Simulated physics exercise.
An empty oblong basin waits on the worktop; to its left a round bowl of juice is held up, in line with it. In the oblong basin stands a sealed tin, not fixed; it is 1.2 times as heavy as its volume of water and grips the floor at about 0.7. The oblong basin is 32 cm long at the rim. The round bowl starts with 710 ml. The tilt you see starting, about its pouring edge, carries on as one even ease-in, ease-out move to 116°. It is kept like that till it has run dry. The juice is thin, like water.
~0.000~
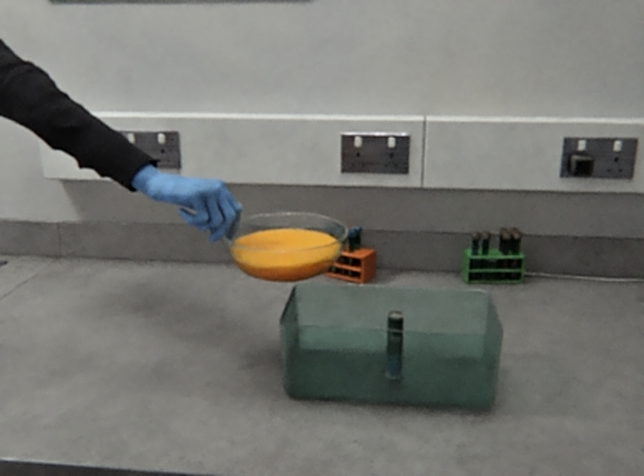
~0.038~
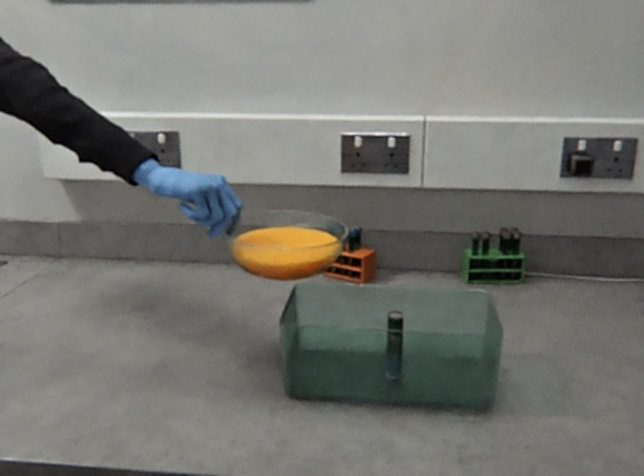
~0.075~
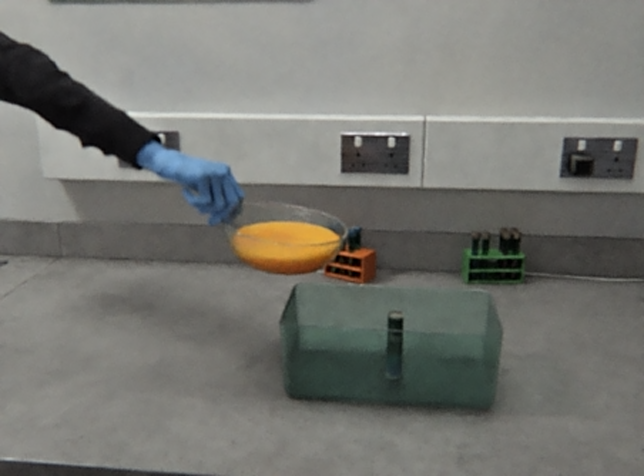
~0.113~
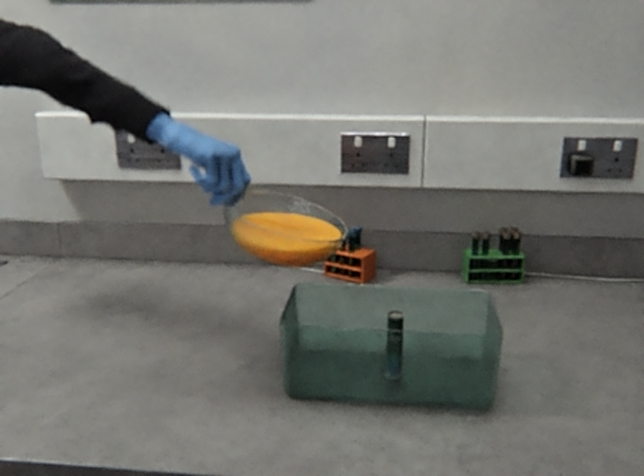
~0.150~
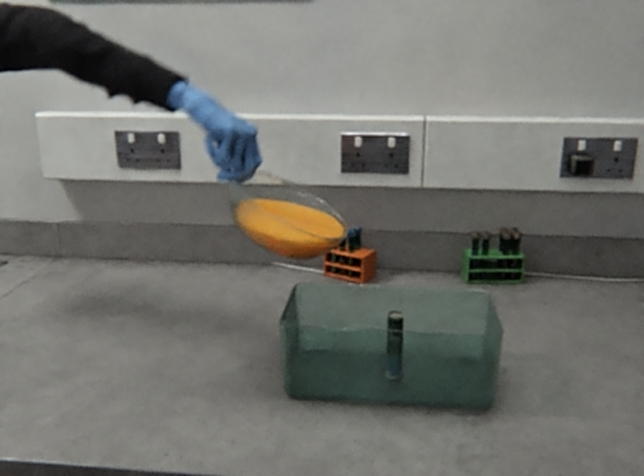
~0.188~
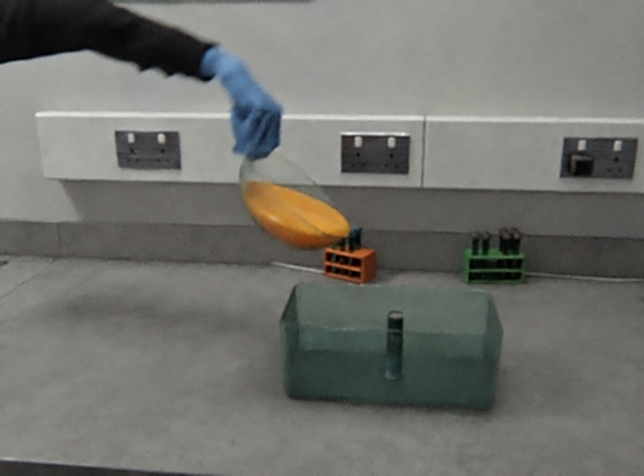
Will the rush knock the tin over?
The tin stays up.
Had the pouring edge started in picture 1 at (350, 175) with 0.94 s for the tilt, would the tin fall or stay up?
Then it goes over.
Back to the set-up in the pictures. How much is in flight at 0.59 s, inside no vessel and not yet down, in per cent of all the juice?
About 3 per cent.
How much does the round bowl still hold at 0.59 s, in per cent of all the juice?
Near 0 in a hundred.
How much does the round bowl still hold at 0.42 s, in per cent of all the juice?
About 12 per cent.
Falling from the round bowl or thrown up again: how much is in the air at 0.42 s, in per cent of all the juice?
Some 78 per cent.
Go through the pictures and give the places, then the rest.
In the first frame, tilt 0°; pouring edge (347, 234); surface from (232, 242) to (343, 246); the oblong basin's rim runs from (288, 303) to (496, 313); the tin's top is at (396, 317).
In the second frame, tilt 2°; pouring edge (347, 234); surface from (231, 240) to (342, 245).
In the third frame, tilt 7°; pouring edge (347, 234); surface from (231, 233) to (342, 241).
In the fourth frame, tilt 16°; pouring edge (347, 234); surface from (232, 220) to (343, 235).
In the fifth frame, tilt 28°; pouring edge (346, 234); surface from (236, 204) to (342, 228).
In the sixth frame, tilt 42°; pouring edge (346, 234); surface from (244, 183) to (336, 218); 2 per cent is over the edge.
After 0.42 s the tilt is 114° and 13 per cent is still to pour; the tin stands where it began.
After 0.59 s the tilt is 116° and 0 per cent is still to pour; the tin stands where it began.
After 0.77 s the tilt is 116° and 3 per cent is still to pour; the tin stands where it began.
After 0.96 s the tilt is 116° and 1 per cent is still to pour; the tin stands where it began.
In the end the tin stands where it began.
